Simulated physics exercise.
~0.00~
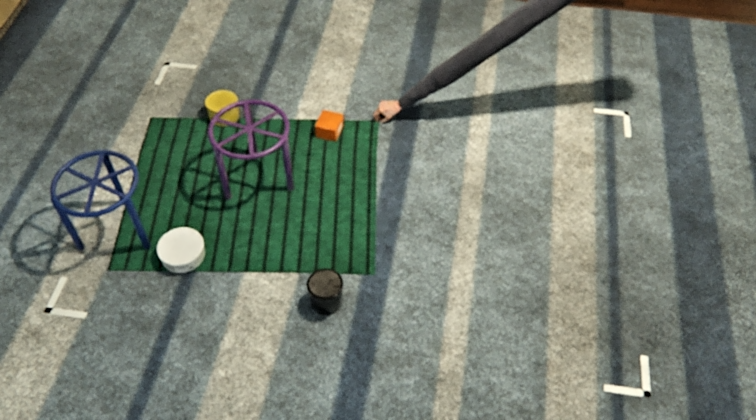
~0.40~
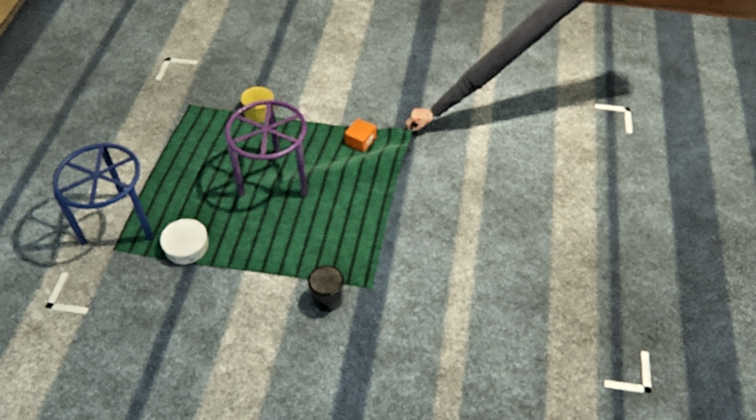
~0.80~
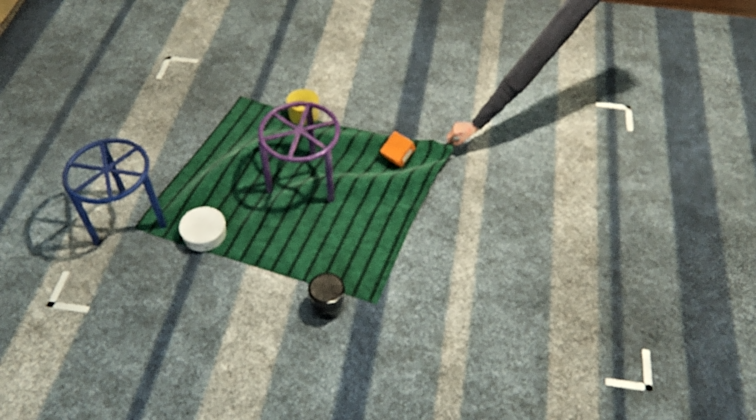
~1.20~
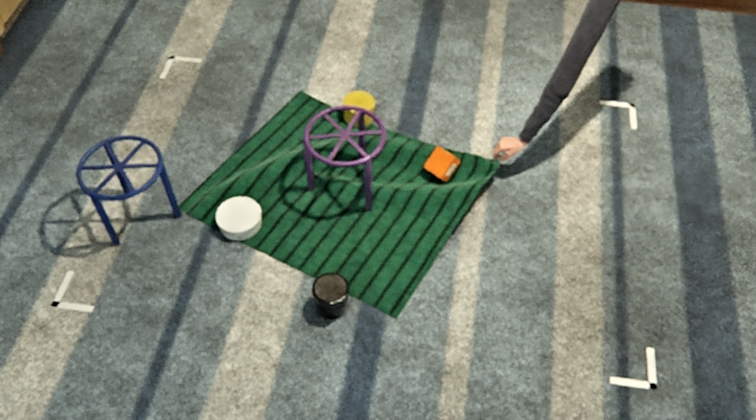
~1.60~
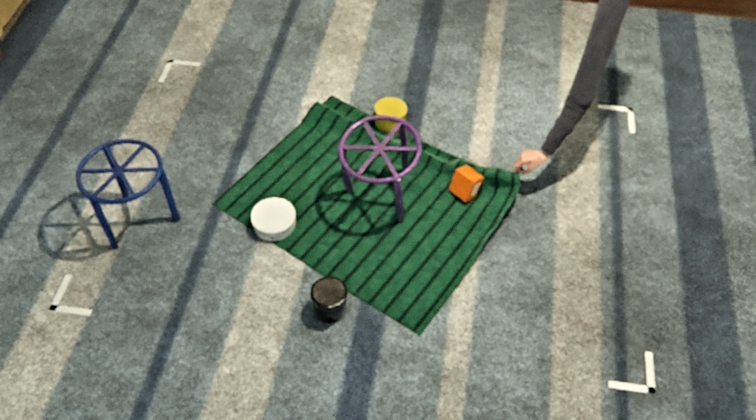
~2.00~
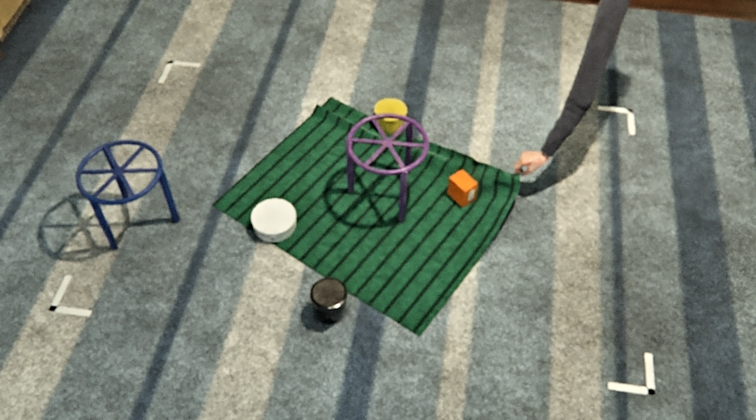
A green striped sheet was dragged to the right by a hand at its corner, carrying along a purple stool, a yellow bucket, a white tub and an orange box that tipped onto its side, while the blue stool and black pot stayed behind.
